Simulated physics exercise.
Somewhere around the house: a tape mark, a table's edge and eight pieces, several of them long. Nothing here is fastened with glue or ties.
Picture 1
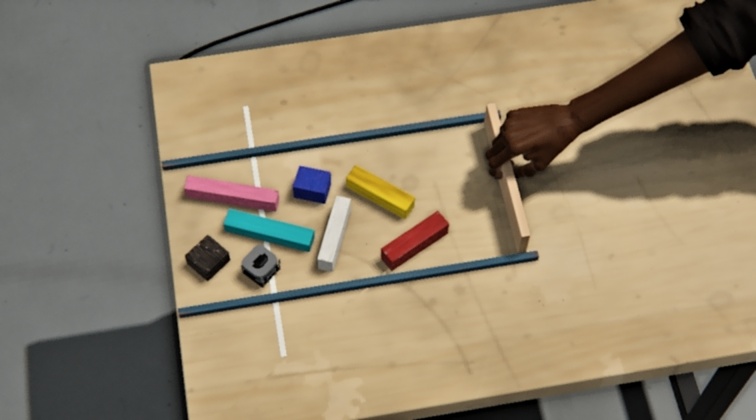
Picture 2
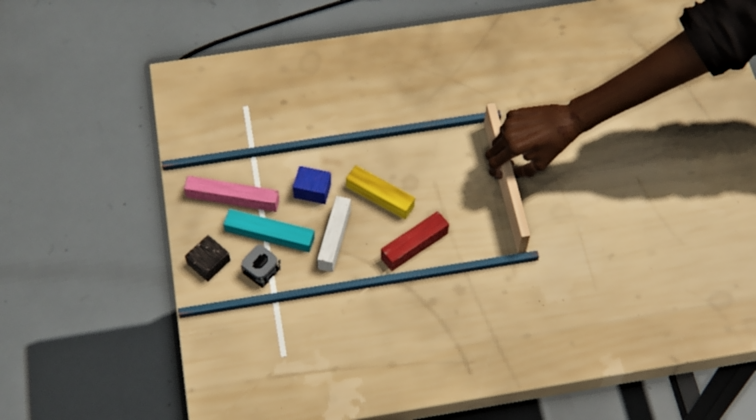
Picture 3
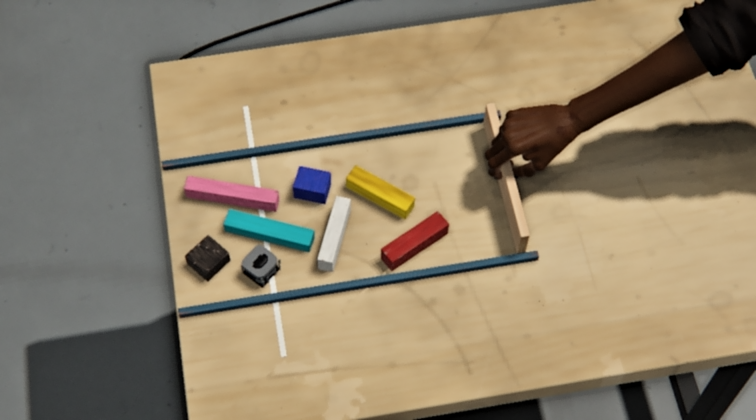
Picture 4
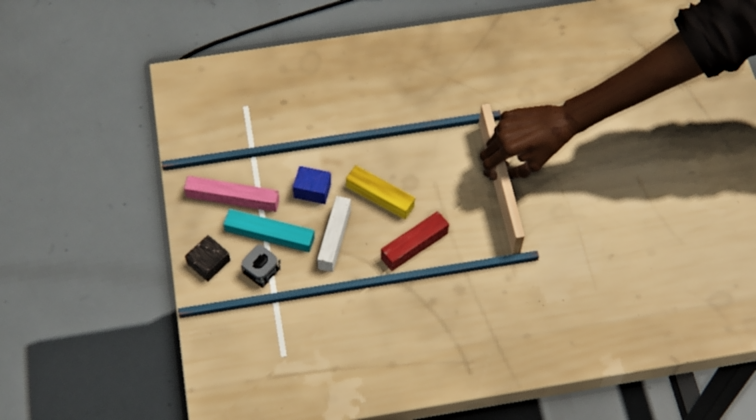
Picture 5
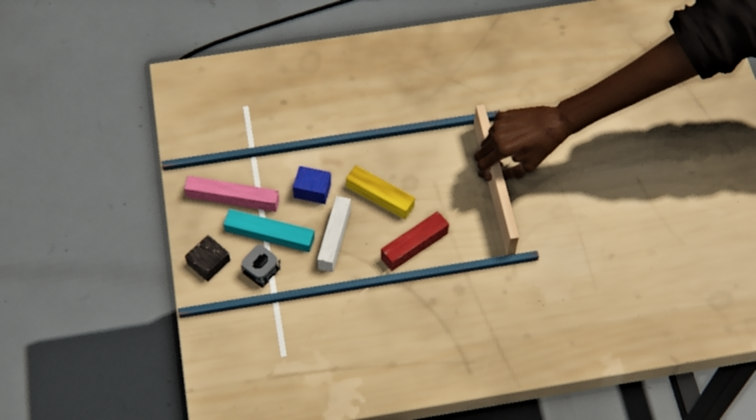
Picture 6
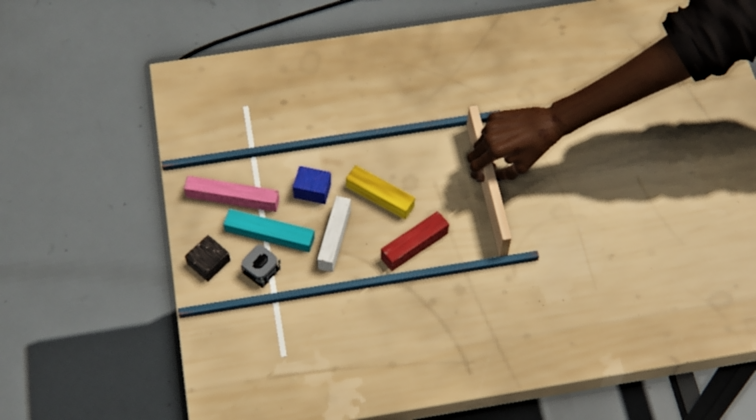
On a wooden table, a hand slides a board slightly left toward eight still pieces.
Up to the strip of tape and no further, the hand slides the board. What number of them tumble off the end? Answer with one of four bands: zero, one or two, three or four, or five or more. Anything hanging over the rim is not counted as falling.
Zero.
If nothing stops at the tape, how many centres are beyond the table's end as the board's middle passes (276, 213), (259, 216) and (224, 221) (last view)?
Respectively 0, 0 and 4.
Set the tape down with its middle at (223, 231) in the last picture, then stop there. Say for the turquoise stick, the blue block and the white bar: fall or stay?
The turquoise stick: It is gone. The blue block: It is still there. The white bar: It is still there.
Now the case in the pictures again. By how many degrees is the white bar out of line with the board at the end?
It measures close to 30 degrees.
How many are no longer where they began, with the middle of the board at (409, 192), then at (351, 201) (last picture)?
First 2, then 5.
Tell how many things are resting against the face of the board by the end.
Well, it touches 2.
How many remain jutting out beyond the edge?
Overhanging ones - 4.
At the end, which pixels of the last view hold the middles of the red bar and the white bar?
Middles: Around (235, 271) and around (221, 245).
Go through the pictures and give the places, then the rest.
The first picture shows black block (208, 258); pink bar (232, 194); grey case (261, 266); board (506, 177); tape (264, 225).
The second picture shows pink bar (232, 194); board (506, 177).
The third picture shows grey case (261, 266); blue block (312, 185).
The fourth picture shows black block (208, 258); yellow stick (380, 192).
The fifth picture shows pink bar (232, 194); white bar (335, 234).
The sixth picture shows black block (208, 258); pink bar (232, 194); grey case (261, 266); board (488, 180); tape (264, 225).
Early on, none off yet; black block at rest near (208, 258); pink bar at rest near (232, 194); grey case at rest near (261, 266).
Finally, the number that fall off is zero.
